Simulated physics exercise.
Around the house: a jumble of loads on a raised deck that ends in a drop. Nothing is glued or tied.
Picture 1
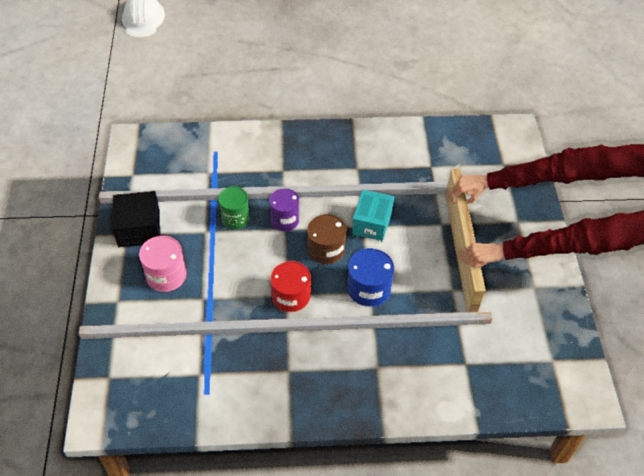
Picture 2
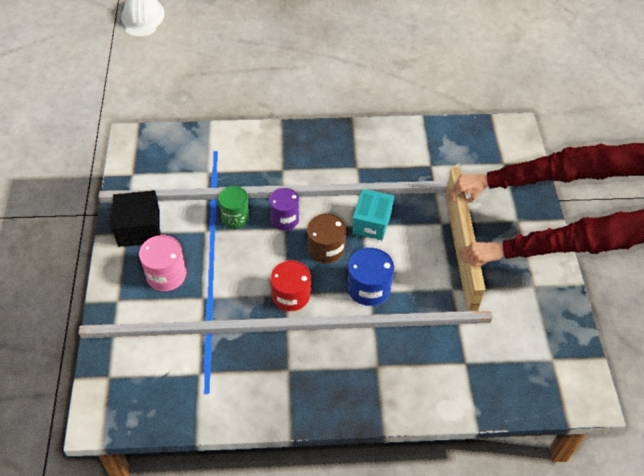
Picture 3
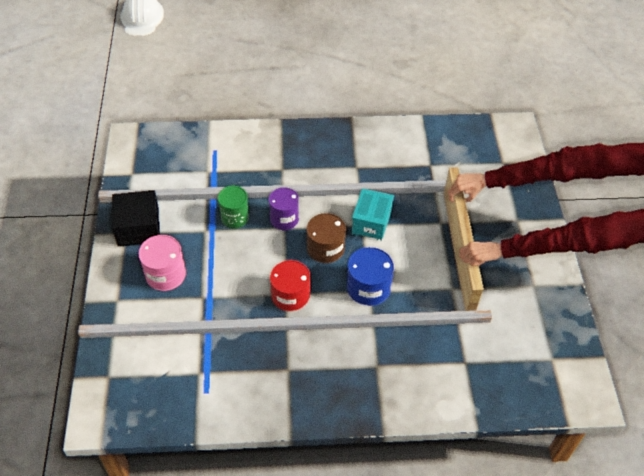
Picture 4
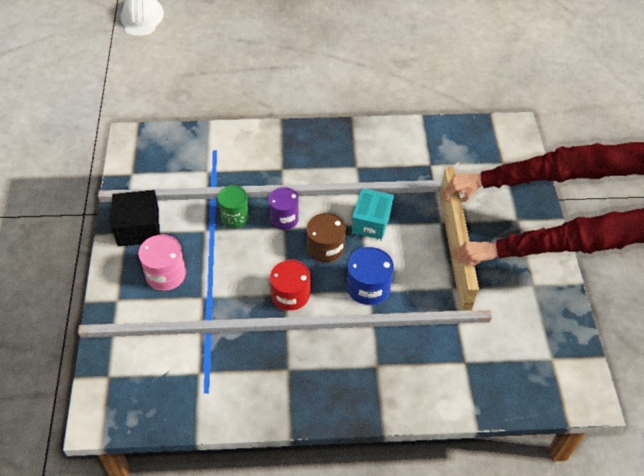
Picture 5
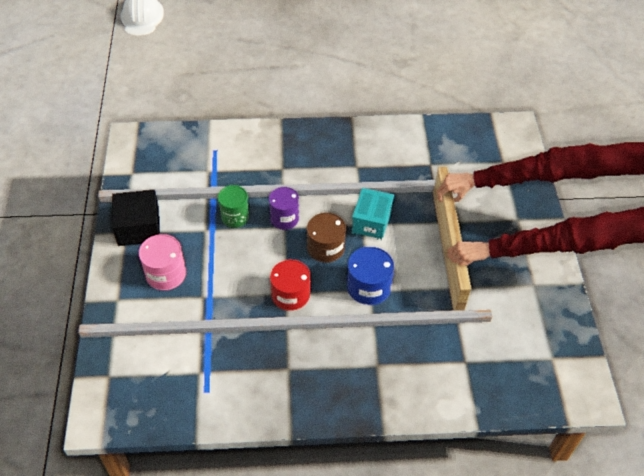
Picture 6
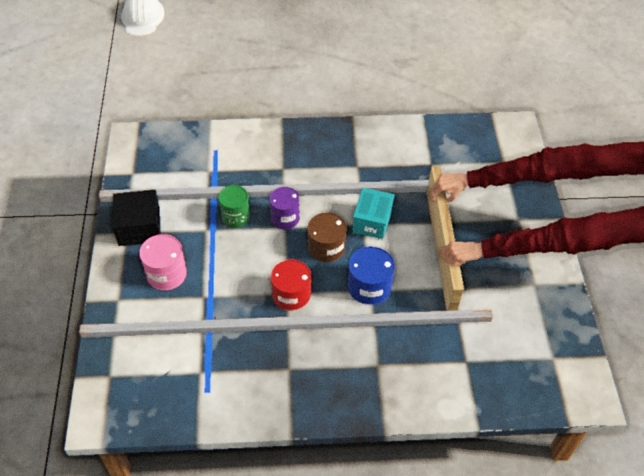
We see two red-sleeved arms holding a wooden plank between rails on a checkered table, sliding it slightly left toward several colourful containers, which stay still, with a black crate and pink canister beyond a blue tape line.
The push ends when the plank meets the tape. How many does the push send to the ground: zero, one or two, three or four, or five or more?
The number that fall off is zero.
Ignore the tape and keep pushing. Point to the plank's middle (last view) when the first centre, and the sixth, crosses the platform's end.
About (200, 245), then (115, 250).
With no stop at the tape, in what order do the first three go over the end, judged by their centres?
In order: The black crate, the green pail, the red canister.
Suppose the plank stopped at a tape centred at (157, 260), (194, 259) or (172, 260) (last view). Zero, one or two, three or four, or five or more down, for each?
Taking them in turn, either one or two; either one or two; either one or two.
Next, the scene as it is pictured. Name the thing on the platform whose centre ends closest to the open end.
The black crate ends nearest.
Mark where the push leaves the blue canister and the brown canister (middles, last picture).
About (187, 286), and the other about (191, 252).
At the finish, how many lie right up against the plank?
The number is 3.
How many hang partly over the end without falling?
The number is 1.
A little later, none off yet; black crate at rest near (137, 218); pink canister at rest near (164, 262); green pail at rest near (235, 207).
Next, none off yet; black crate at rest near (137, 218); pink canister at rest near (164, 262); green pail shifted about its own width near (212, 207).
When it is over, the number that fall off is zero.
